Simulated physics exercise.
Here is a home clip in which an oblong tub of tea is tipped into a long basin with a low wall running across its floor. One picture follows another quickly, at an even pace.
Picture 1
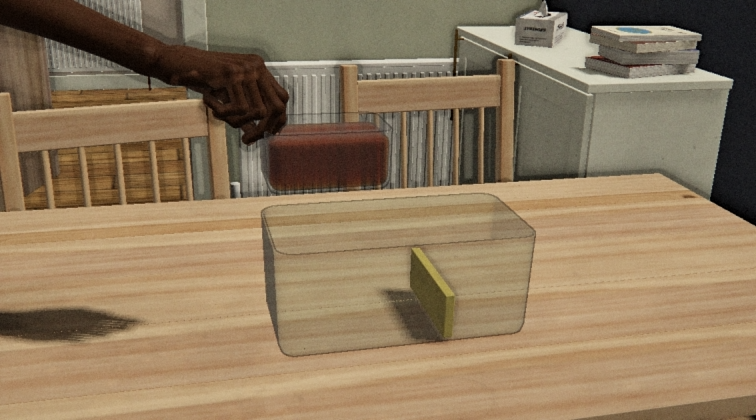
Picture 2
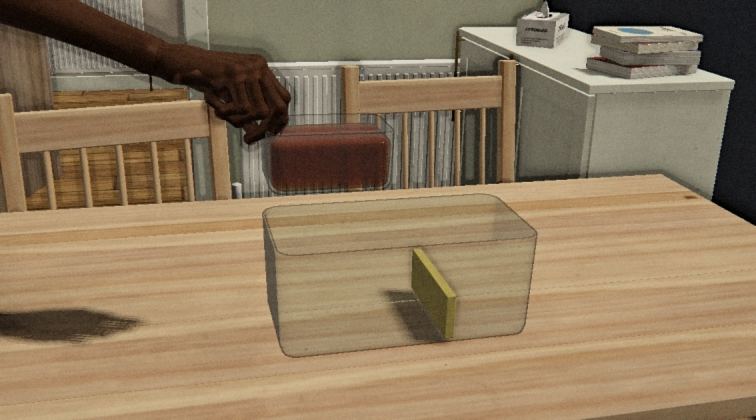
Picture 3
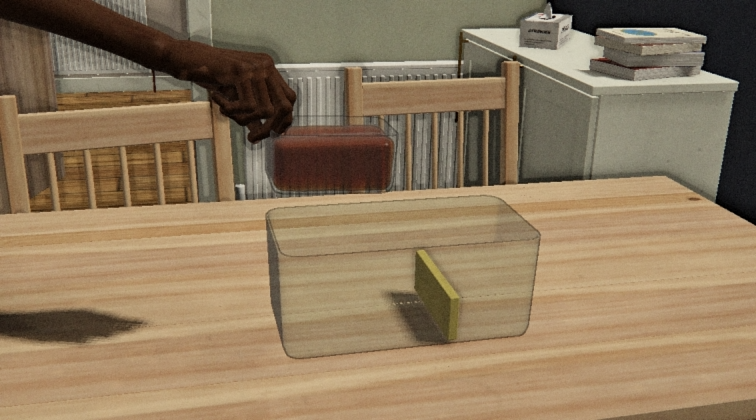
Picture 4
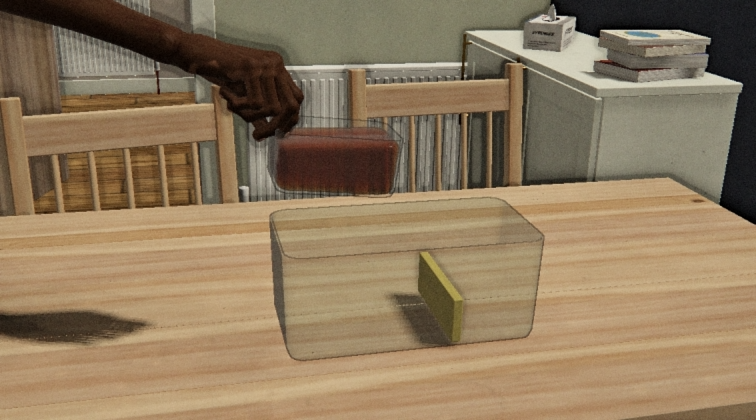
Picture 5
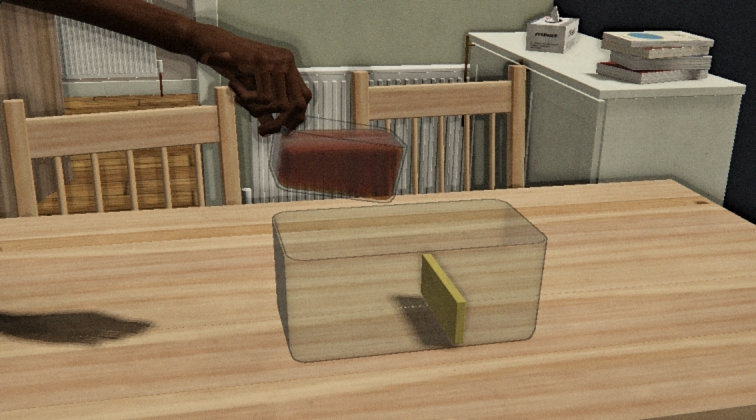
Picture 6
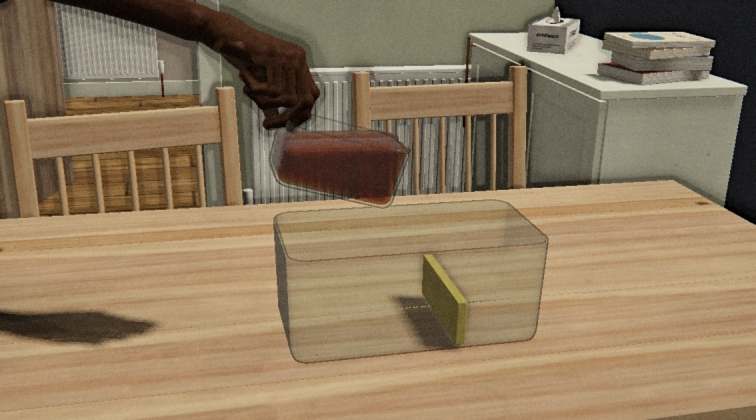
At a wooden table in a room with chairs and a radiator, a hand holds a clear oblong tub of reddish-brown tea above a long, see-through basin with a low yellow wall inside. The tub starts level, then the hand gradually tilts it down to the right.
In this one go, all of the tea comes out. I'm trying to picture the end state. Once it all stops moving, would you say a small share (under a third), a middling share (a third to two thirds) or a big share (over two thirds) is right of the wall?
A middling share, a third to two thirds.
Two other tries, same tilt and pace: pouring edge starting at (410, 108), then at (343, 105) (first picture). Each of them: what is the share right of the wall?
75 % and 0 %.
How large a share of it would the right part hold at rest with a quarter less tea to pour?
Result: Around 30 per cent.
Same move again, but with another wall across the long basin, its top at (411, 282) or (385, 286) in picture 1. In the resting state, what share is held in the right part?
You'd get roughly 70 per cent the first time and roughly 85 per cent the second.
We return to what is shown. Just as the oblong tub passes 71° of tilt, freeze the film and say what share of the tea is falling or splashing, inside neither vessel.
About 20 %.
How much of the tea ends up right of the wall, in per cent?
50 % or thereabouts.
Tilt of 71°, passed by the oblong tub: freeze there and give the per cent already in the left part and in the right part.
The left part gets 15 percent; the right part gets 35 percent.
A moment on, the oblong tub is tipped part way and 29 per cent is still to pour, 15 is left of the wall and 35 right of it.
Next, the oblong tub is tipped right over and 4 per cent is still to pour, 43 is left of the wall and 51 right of it.
Then the oblong tub is tipped right over and 0 per cent is still to pour, 49 is left of the wall and 51 right of it.
Later the oblong tub is tipped right over and 0 per cent is still to pour, 49 is left of the wall and 51 right of it.
At rest 49 per cent lies left of the wall, 51 right of it and 0 outside.
